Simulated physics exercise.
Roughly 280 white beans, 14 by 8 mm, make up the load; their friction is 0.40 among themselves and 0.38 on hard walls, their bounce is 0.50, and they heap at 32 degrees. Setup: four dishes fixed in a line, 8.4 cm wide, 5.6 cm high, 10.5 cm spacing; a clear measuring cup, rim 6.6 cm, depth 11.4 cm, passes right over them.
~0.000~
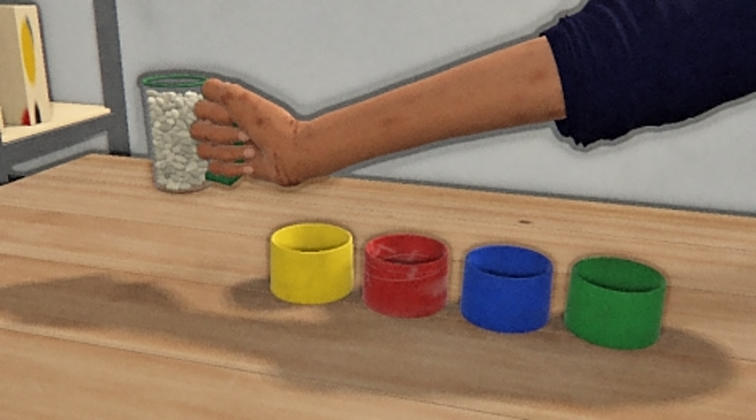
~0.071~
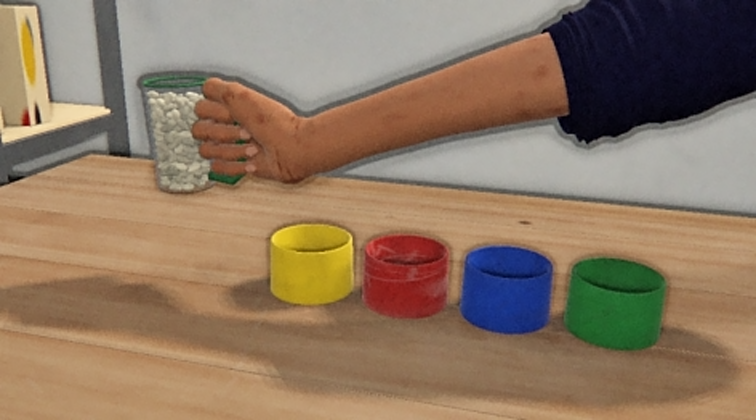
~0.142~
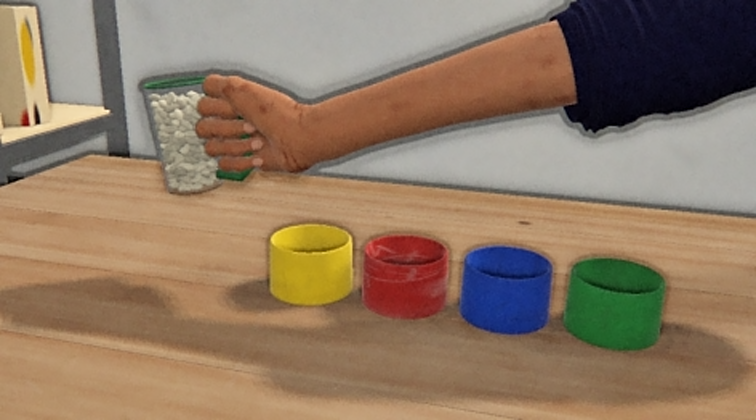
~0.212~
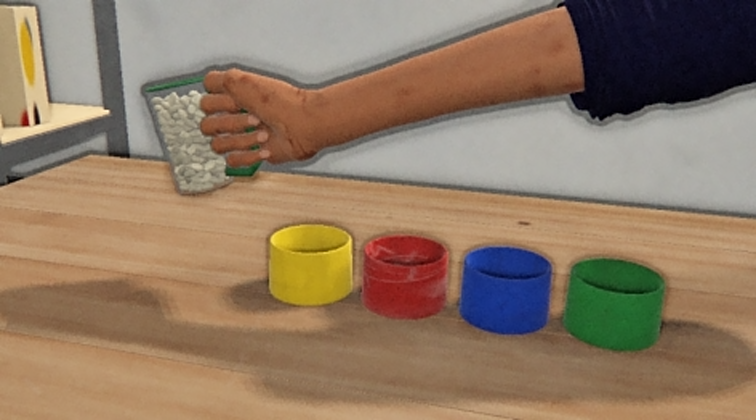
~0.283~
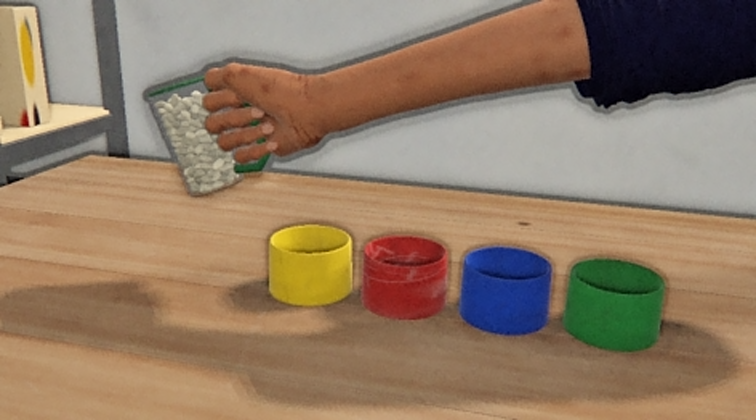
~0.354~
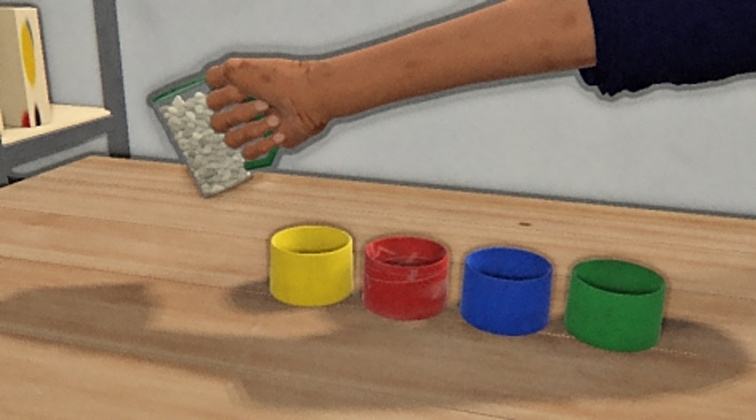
The clip opens on a hand holding a clear measuring cup of white beans upright at the left of a wooden table, behind yellow, red, blue and green dishes. The hand then tilts the cup steadily while shifting it slightly right, and the beans stay inside as the dishes remain still.
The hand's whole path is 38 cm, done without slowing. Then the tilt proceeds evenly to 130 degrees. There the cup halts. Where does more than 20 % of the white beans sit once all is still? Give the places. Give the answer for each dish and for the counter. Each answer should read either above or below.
Red dish - below, blue dish - below, green dish - below, yellow dish - above, counter - above.
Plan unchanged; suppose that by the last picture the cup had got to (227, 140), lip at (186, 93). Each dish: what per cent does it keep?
Kept per dish: Red = 10, blue = 40, green = 0, yellow = 0.
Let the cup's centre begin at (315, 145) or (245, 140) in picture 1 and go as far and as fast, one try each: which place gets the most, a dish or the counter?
First try: Red; second try: Yellow.
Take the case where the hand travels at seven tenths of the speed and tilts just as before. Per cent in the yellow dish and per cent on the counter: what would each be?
Yellow: 0; counter: 100.
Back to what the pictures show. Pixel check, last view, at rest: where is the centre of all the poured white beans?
When it all comes to rest, the middle is near (247, 277).
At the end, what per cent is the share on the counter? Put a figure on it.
Estimate: Around 70 %.
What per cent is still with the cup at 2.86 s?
About 0 %.
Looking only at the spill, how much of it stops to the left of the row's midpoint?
Share: About 100 in a hundred.
After 1.86 s, tilt 130 degrees; cup holds 0 %, yellow 30 %.
After 2.86 s, tilt 130 degrees; cup holds 0 %, yellow 30 %.
After 3.84 s, tilt 130 degrees; cup holds 0 %, yellow 30 %.
At rest (4.1 s), red 0 %, blue 0 %, green 0 %, yellow 30 %, counter 70 %.
